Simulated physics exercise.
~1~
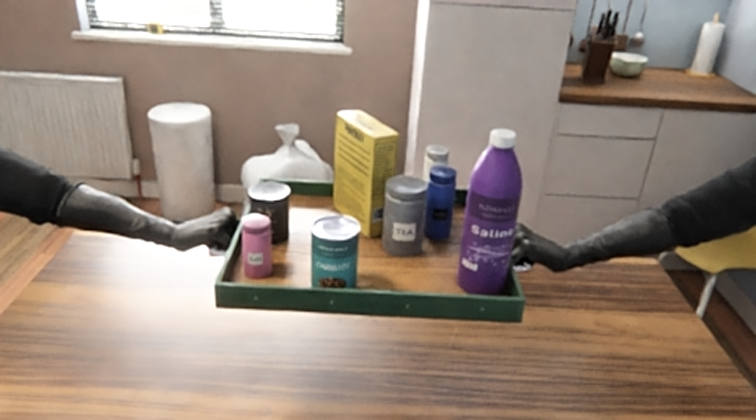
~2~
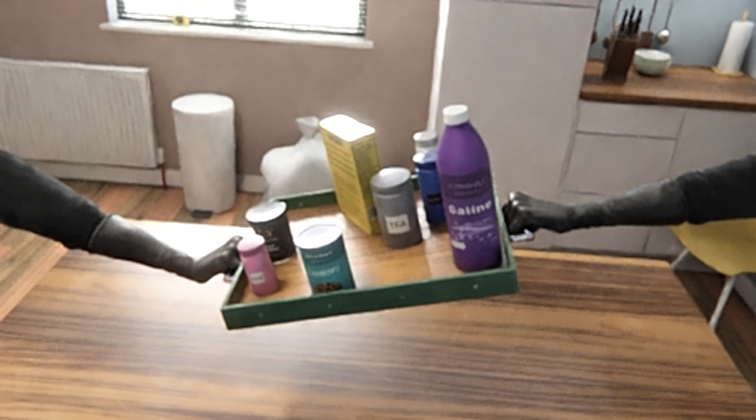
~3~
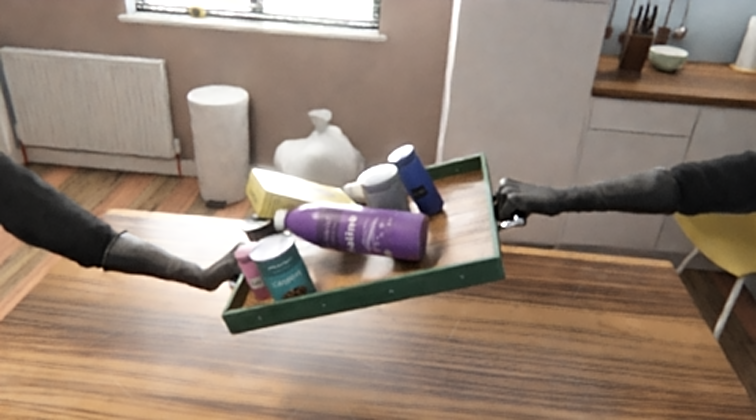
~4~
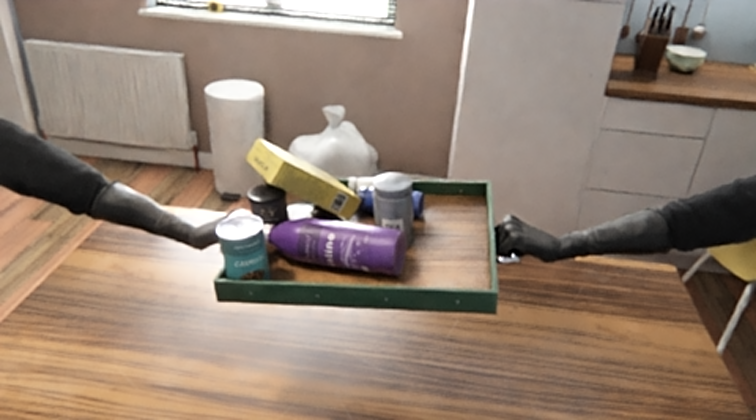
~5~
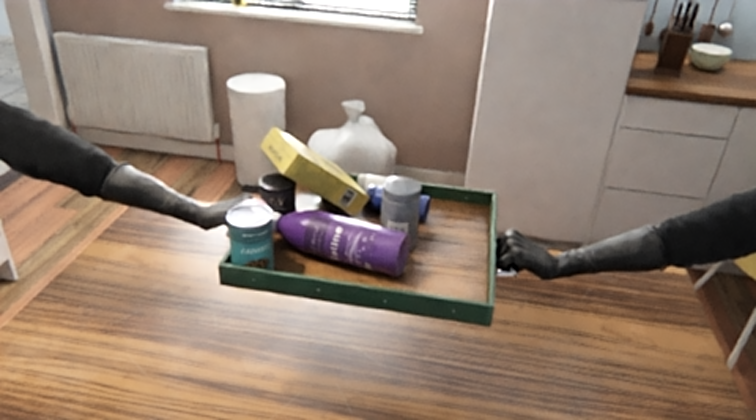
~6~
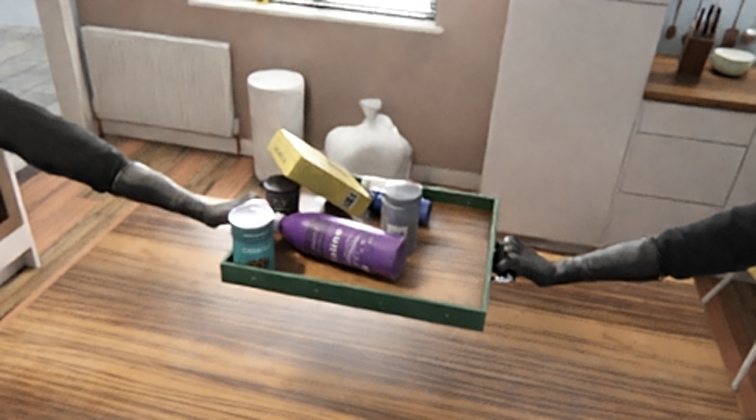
In a kitchen, two gloved hands held a green-rimmed tray of containers above a wooden table and tipped its left side down, toppling the purple bottle, yellow packet and blue shaker, then levelled it with the turquoise tin still upright.
